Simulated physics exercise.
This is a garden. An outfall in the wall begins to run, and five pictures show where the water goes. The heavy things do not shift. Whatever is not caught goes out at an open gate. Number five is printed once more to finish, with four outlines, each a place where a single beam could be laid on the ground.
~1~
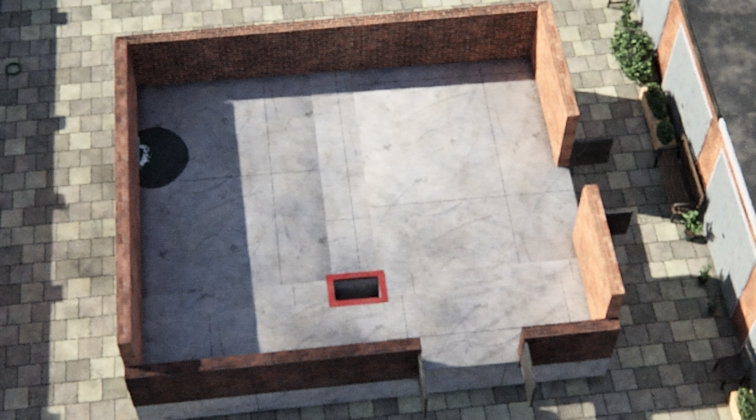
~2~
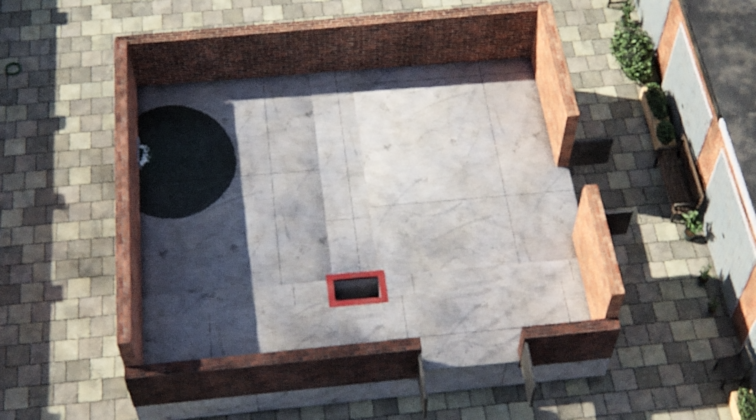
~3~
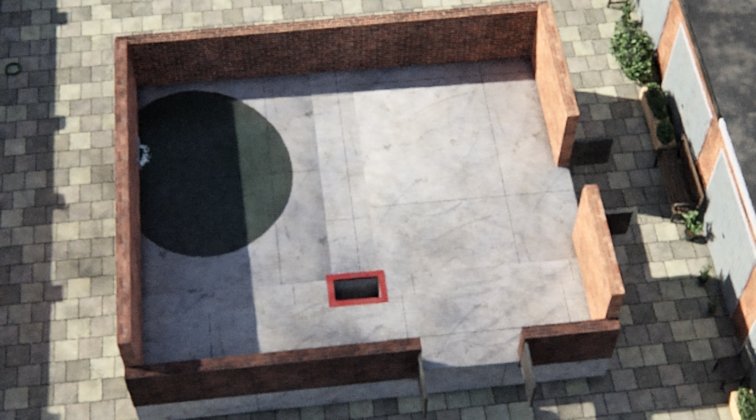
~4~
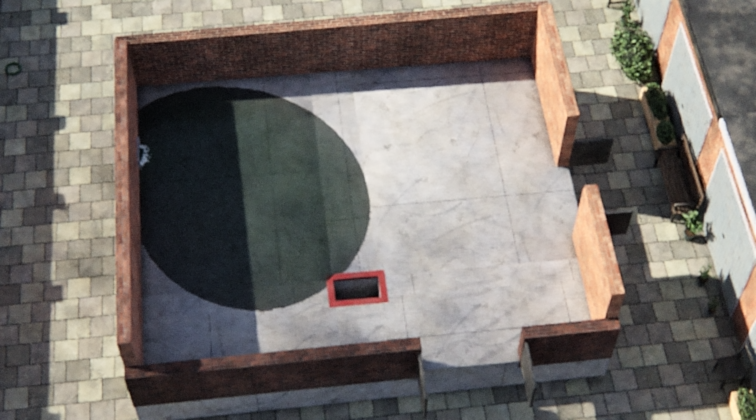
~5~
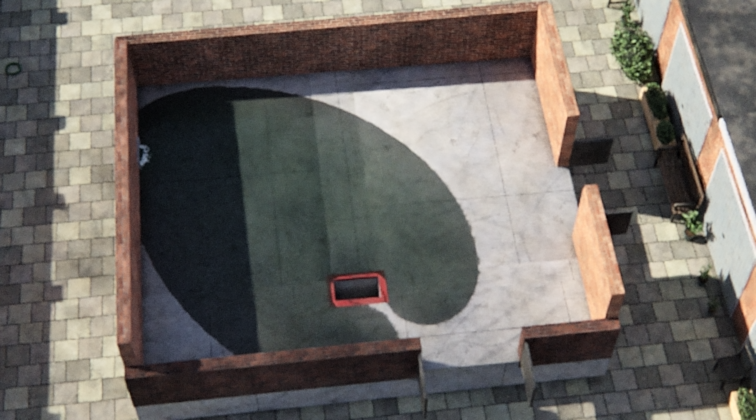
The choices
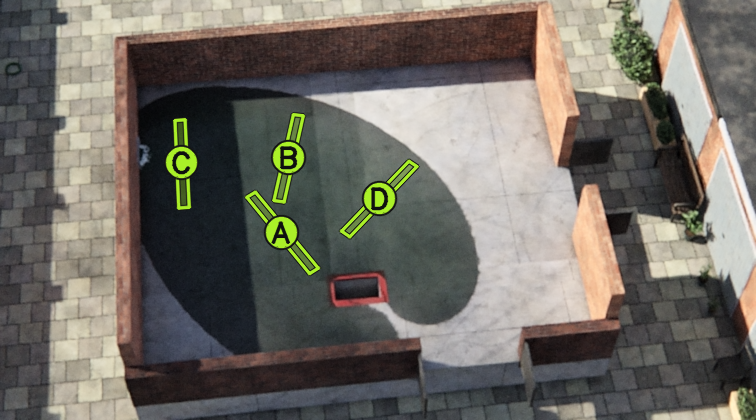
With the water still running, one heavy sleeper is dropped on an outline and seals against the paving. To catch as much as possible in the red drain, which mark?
The answer is place D.
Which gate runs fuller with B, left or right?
More leaves on the left.
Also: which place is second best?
The answer is B.
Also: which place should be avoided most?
That would be C.
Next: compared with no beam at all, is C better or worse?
Worse.
On the marked copy, A from (251, 194) to (313, 270); B from (279, 201) to (298, 115); C from (184, 207) to (180, 120); D from (345, 233) to (412, 163).
With A, about 14 % of the stream runs into the red drain, about 84 % out by the gates.
With B, about 21 % of the stream runs into the red drain, about 75 % out by the gates.
With C, about 6 % of the stream runs into the red drain, about 91 % out by the gates.
With D, about 38 % of the stream runs into the red drain, about 57 % out by the gates.
